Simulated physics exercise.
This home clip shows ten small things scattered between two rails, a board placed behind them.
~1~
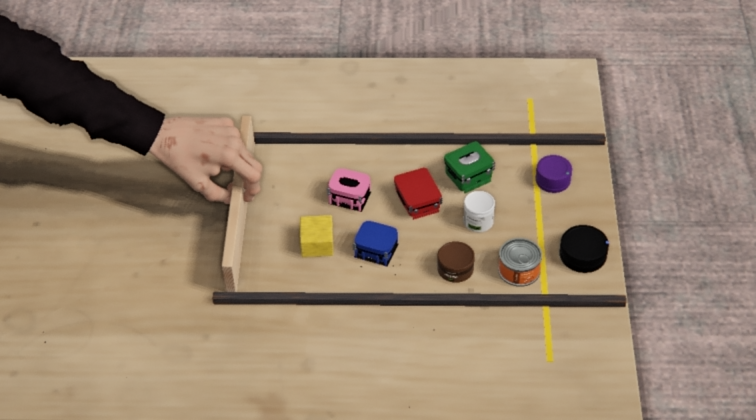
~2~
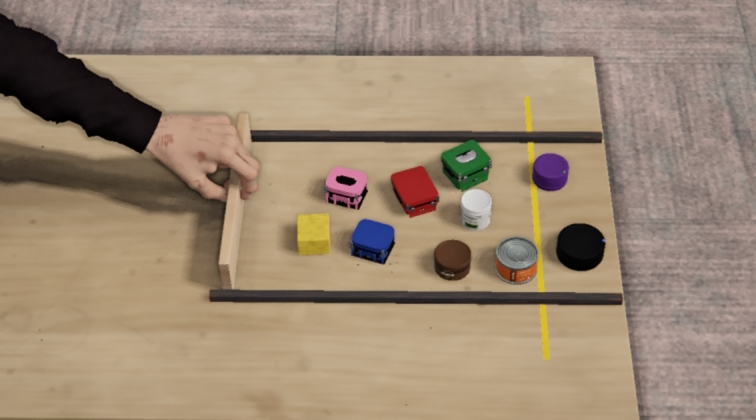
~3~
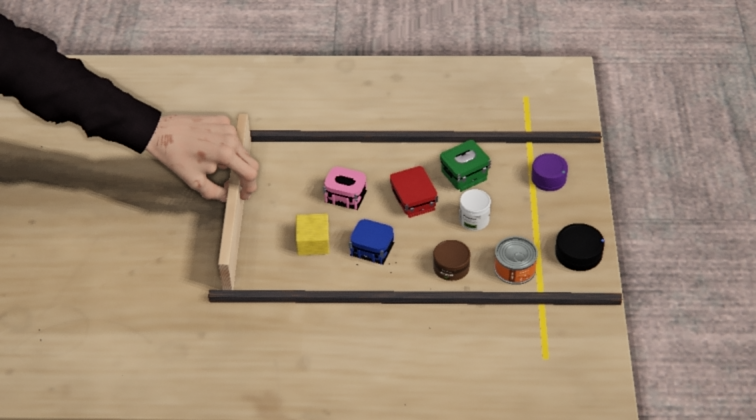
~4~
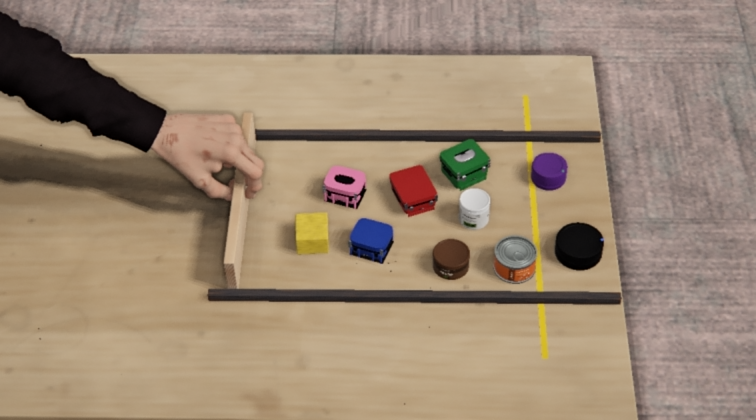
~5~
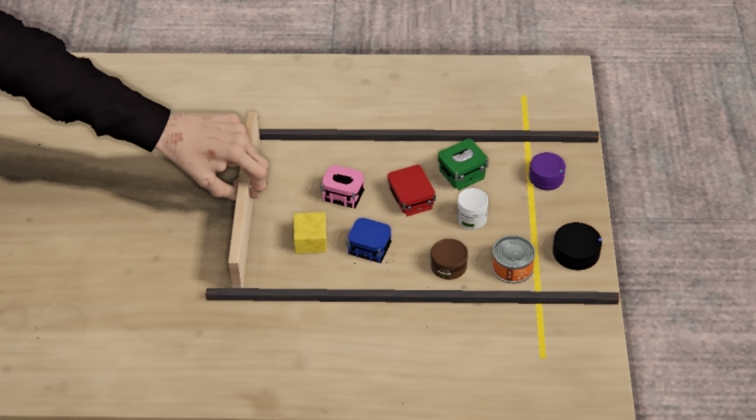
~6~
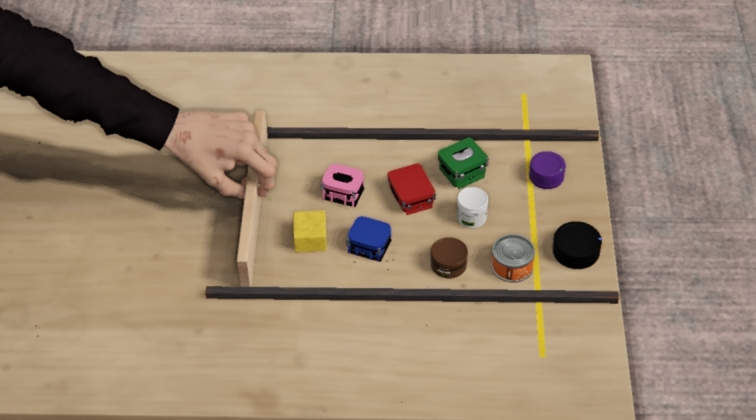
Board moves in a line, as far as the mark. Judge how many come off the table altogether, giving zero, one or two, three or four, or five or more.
My judgement: One or two.
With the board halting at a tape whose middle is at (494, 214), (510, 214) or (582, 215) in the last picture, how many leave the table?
Respectively 0, 0 and 6.
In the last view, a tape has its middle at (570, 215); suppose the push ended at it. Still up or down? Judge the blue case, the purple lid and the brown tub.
Blue case goes off, purple lid goes off, brown tub stays put.
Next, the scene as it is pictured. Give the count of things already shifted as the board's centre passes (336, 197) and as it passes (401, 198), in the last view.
At the first spot 3, then 7.
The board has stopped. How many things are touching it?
4 in contact.
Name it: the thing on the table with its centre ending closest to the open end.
The white tub is foremost.
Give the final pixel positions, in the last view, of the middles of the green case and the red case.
Looks like one lands around (546, 152), and the other around (583, 204).
Soon after, none off yet; black lid at rest near (577, 245); purple lid at rest near (547, 170); orange tin at rest near (513, 258).
Then, none off yet; black lid at rest near (577, 245); purple lid at rest near (547, 170); orange tin moving near (522, 262).
At rest, the number that fall off is one or two; fallen, black lid.
